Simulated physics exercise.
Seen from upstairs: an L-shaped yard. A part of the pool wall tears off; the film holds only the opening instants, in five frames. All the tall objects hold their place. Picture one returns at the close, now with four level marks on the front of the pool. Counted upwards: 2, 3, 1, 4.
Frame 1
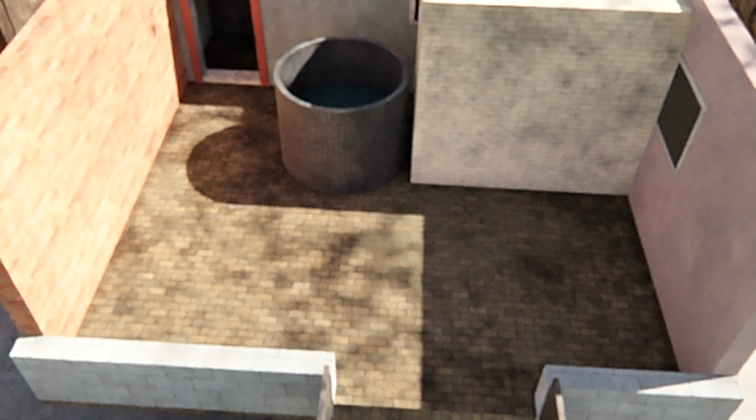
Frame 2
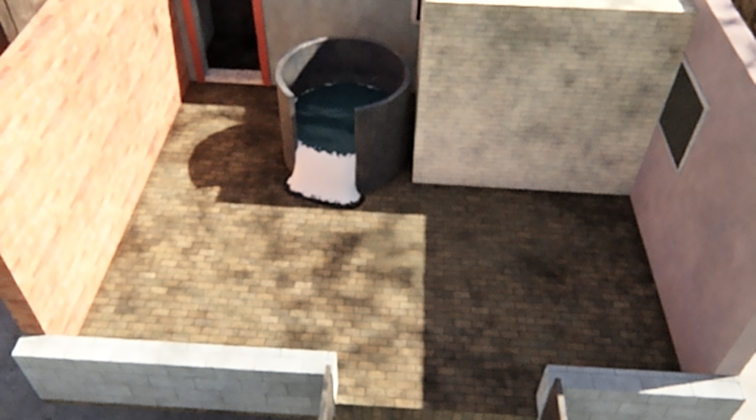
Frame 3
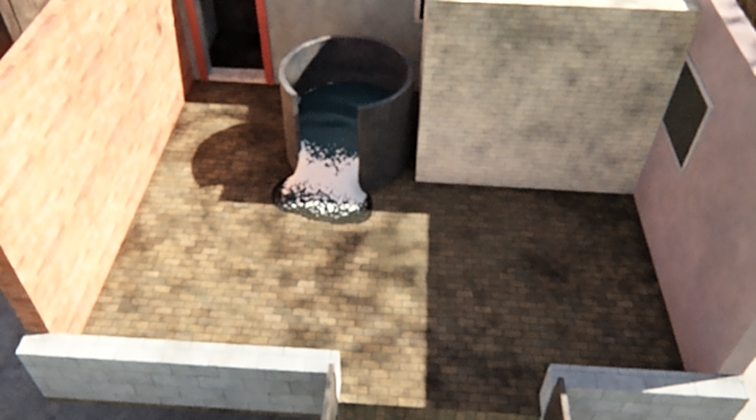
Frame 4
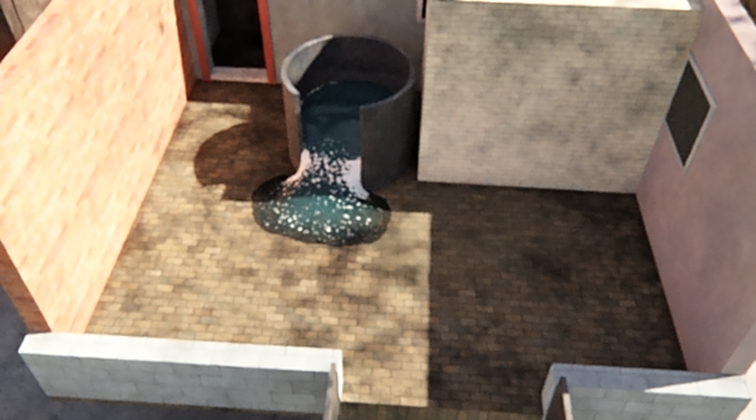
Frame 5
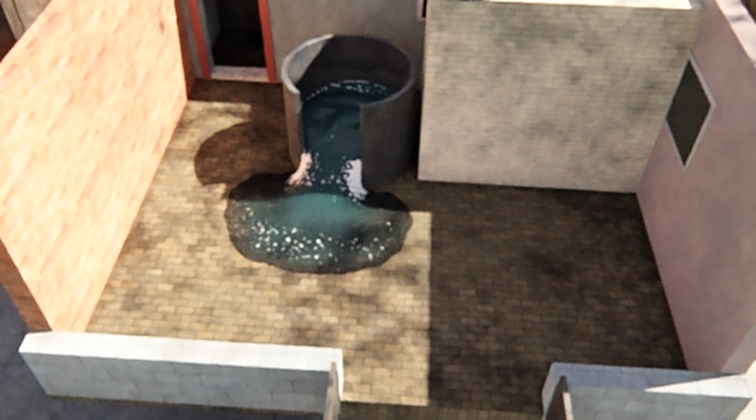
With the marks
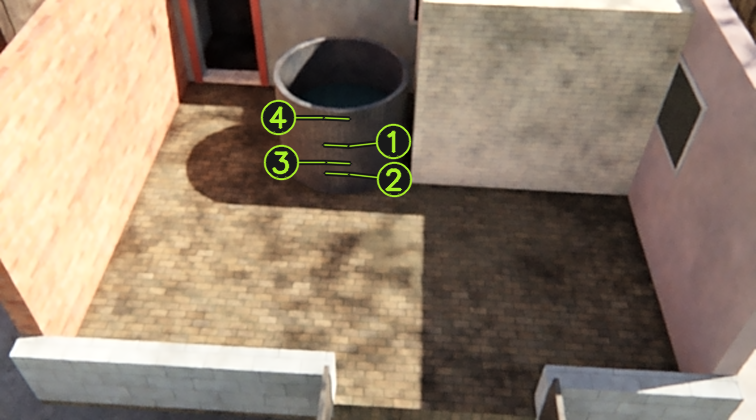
To begin with, a round pool of dark water sits at rest in a sunlit, walled brick yard near a red doorway. Then its front side opens and water pours out in a white, foaming rush, spreading across the paving into a widening, foam-flecked dark green puddle.
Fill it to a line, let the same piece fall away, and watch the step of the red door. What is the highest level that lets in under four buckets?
The limit is 1.
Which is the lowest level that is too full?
That would be 4.
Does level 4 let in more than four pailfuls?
Yes.
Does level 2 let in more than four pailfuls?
No.
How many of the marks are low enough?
Three.
On the marked copy, 1 at (336, 145); 2 at (337, 173); 3 at (337, 163); 4 at (335, 118); from the bottom up 2, 3, 1, 4.
Choosing 1, a bucket or two gets in.
Choosing 2, nothing gets over.
Choosing 3, nothing gets over.
Choosing 4, about 9 bucketfuls get in.
